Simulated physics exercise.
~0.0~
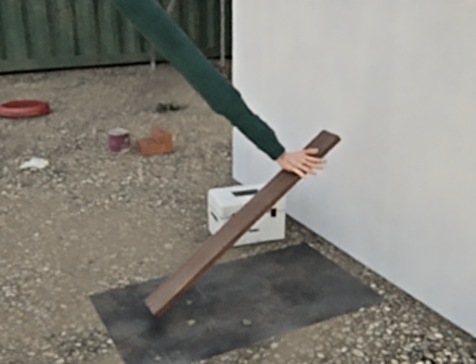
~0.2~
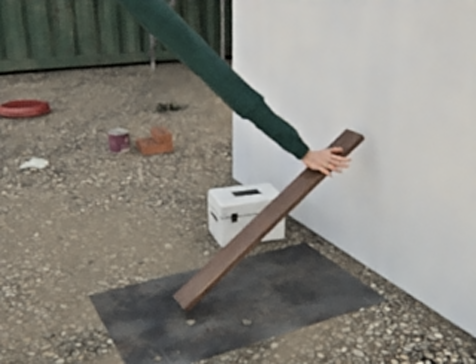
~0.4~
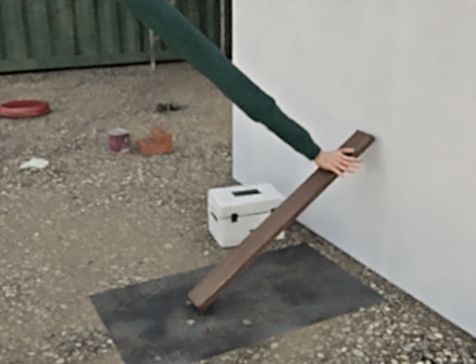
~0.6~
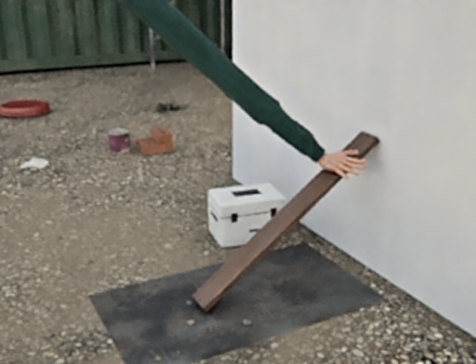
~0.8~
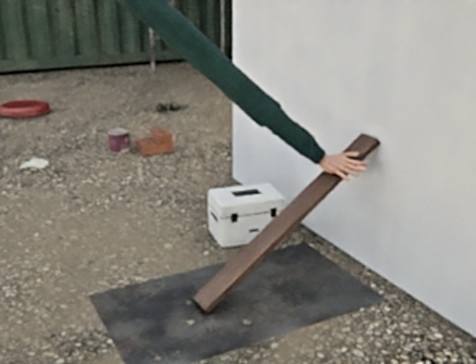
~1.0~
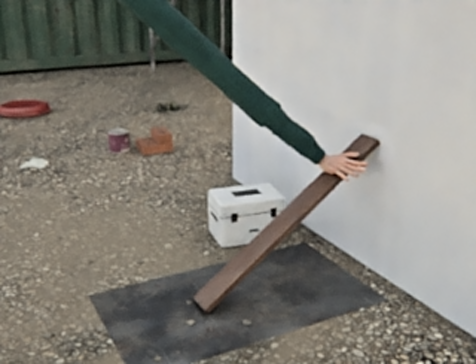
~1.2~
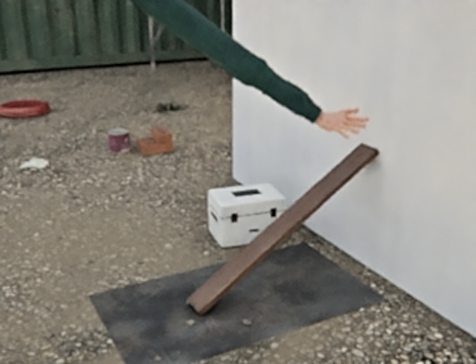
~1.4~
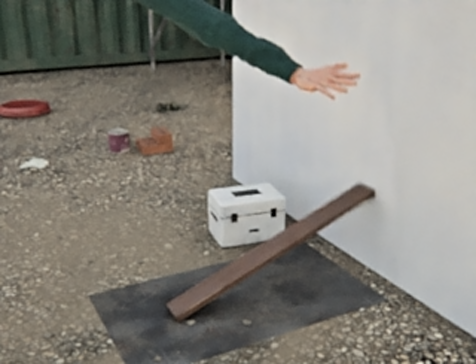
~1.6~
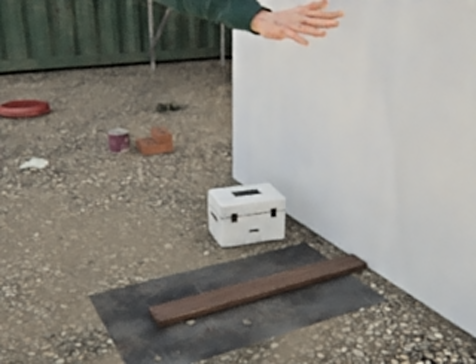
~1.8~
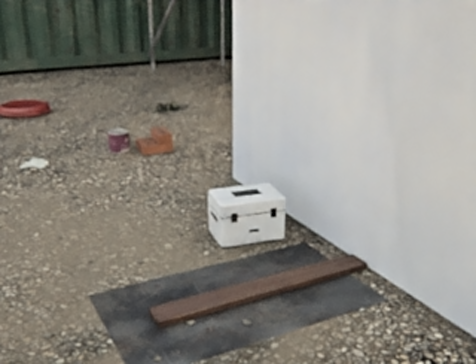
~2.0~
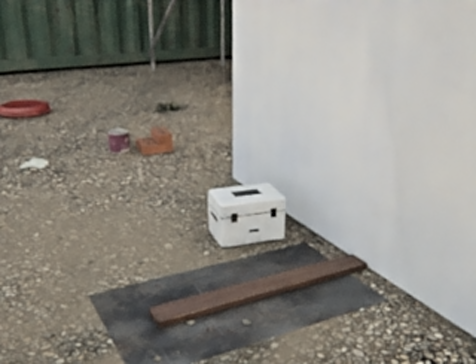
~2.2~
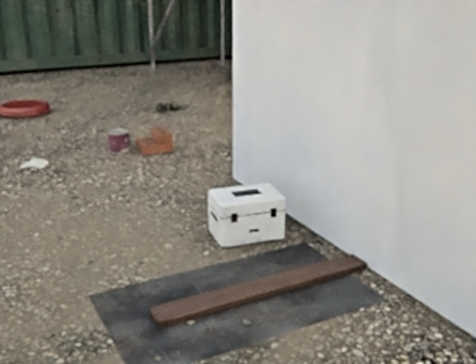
A brown plank slid down a white wall and ended up flat on a dark mat after a green-sleeved hand leaned it there, held it briefly, then let go and drew away, while a white toolbox nearby stayed put.
